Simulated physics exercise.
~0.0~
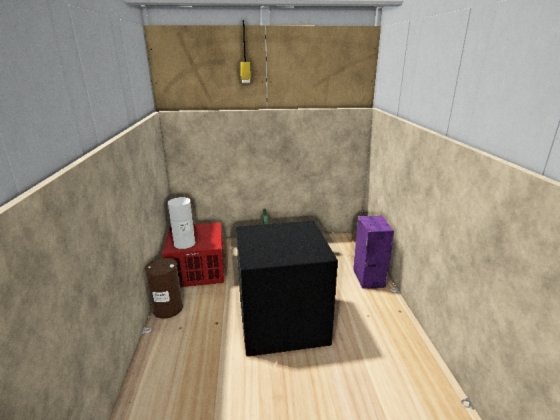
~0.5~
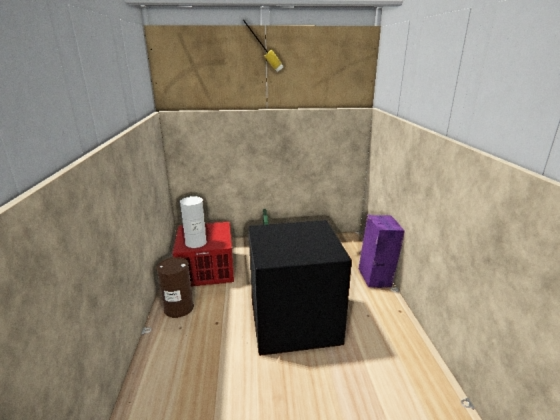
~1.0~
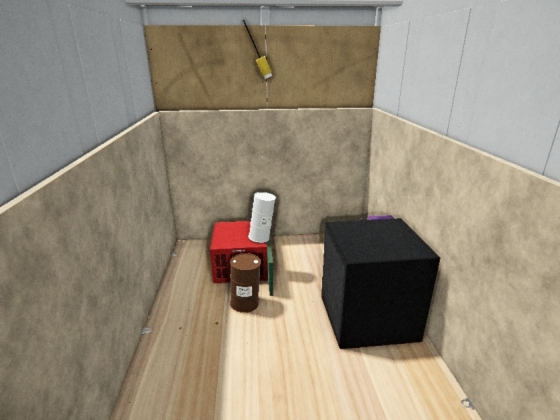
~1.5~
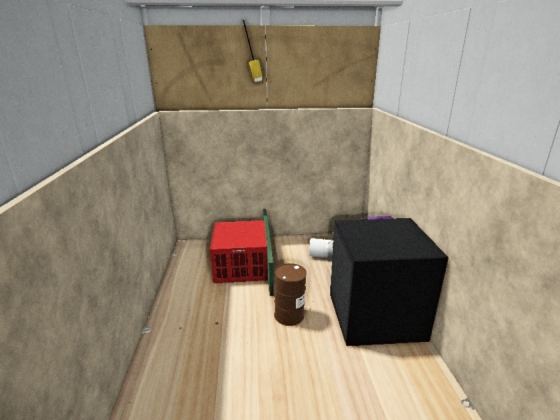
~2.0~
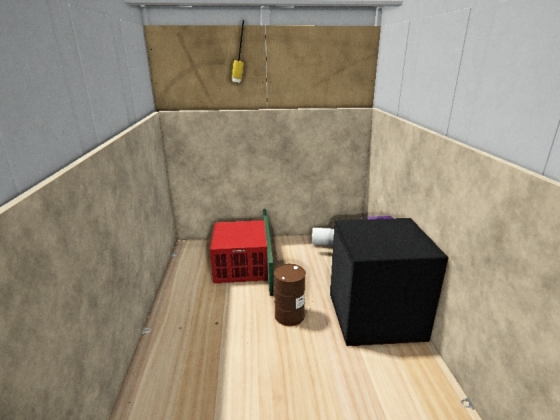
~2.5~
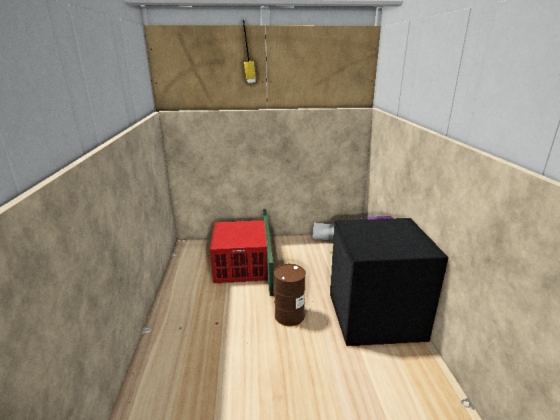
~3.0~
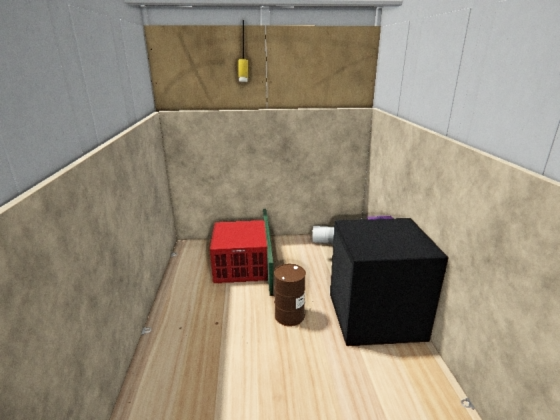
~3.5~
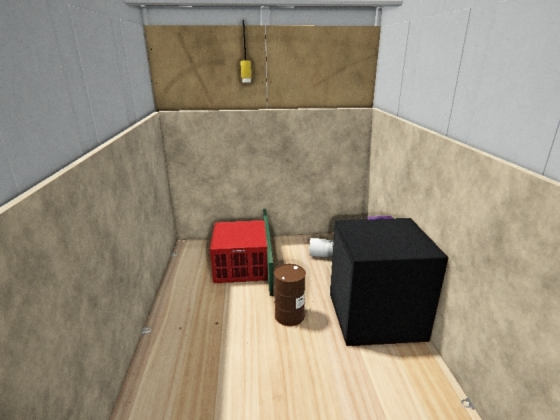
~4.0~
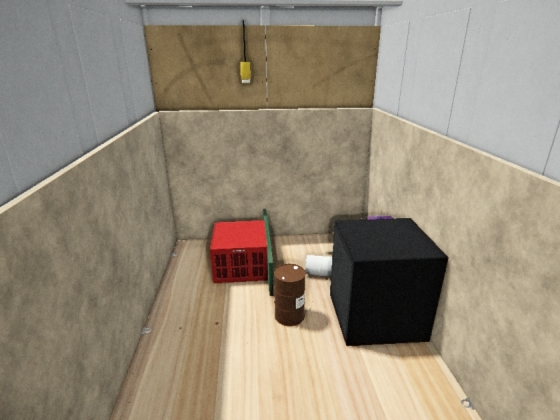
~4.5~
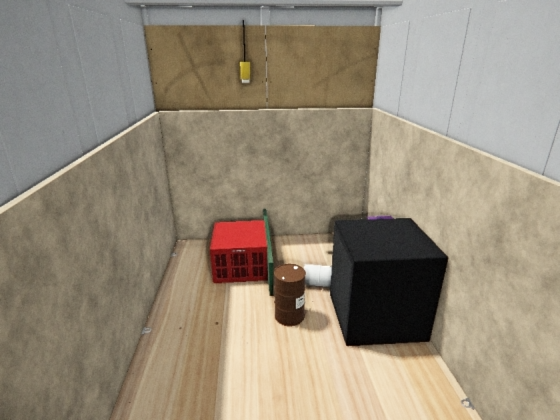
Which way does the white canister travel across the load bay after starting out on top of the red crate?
It moves to the right, coming off the crate and ending up on its side near the black box.
